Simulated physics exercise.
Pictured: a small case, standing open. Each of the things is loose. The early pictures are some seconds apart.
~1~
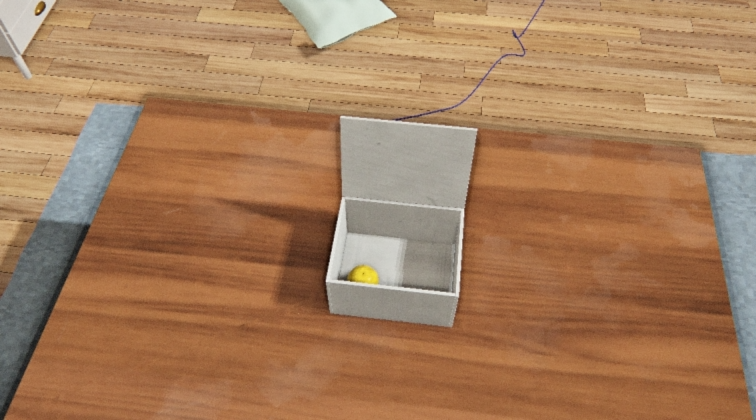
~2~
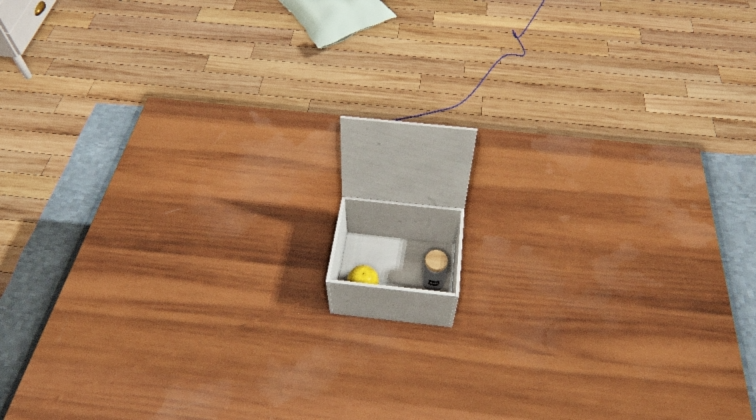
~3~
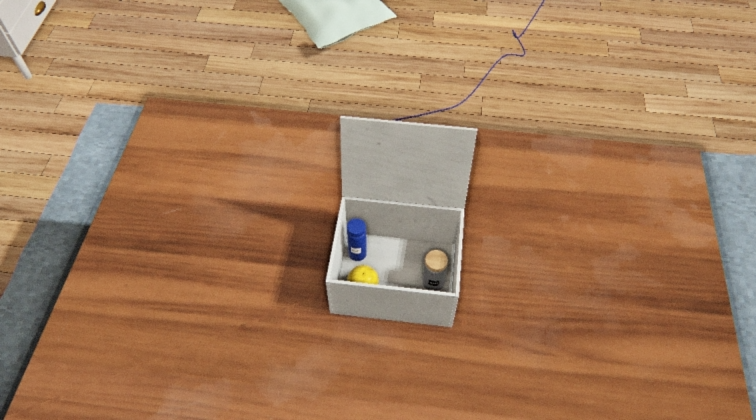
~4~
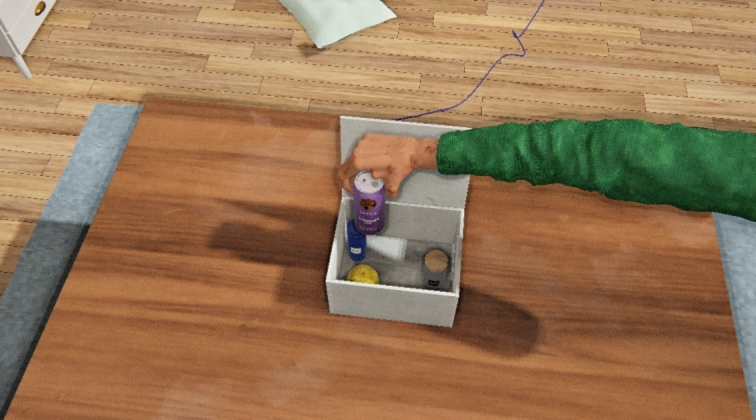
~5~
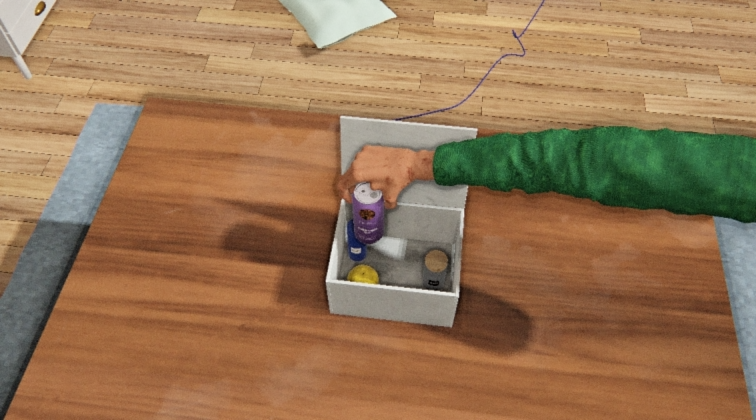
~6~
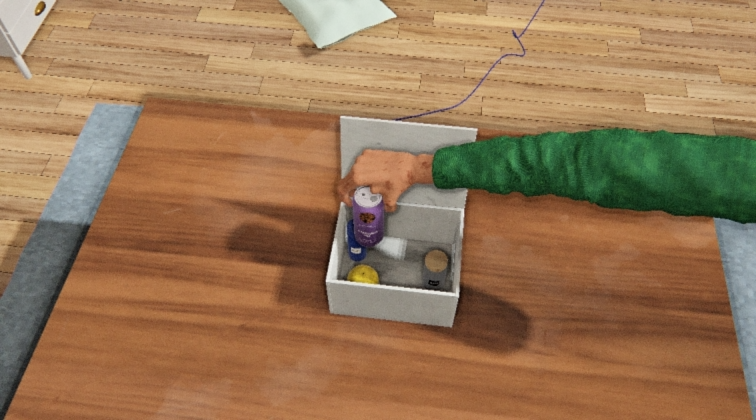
We see an open box on a wooden table holding a yellow object; a dark container with a tan top appears inside, then a blue one, and a green-sleeved arm lowers a purple can in, still gripping it.
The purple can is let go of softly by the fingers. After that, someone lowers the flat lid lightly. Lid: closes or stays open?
Closed.
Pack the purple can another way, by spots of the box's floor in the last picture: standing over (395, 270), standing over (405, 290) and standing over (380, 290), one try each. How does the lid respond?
In case one it remains open, in case two it remains open and in case three it ends up closed.
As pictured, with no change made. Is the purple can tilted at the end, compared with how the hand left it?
By the end the purple can has leaned over.
Then, 0.40 s past the last view, purple can on its side near (402, 274).
Then, 1.10 s past the last view, lid starting down; purple can on its side near (409, 268); yellow apple displaced a little; grey shaker displaced a little.
Then, 1.60 s past the last view, lid 57° above the rim; purple can on its side near (409, 268); grey shaker displaced a little; yellow apple displaced a little.
Then, 2.10 s past the last view, lid 18° above the rim; purple can on its side near (409, 268); grey shaker displaced a little; yellow apple displaced a little.
Finally, lid shut; down or leaning hard in the box, purple can; the other 3 still in place. Final places as the last picture's camera would see them, purple can near (409, 268).
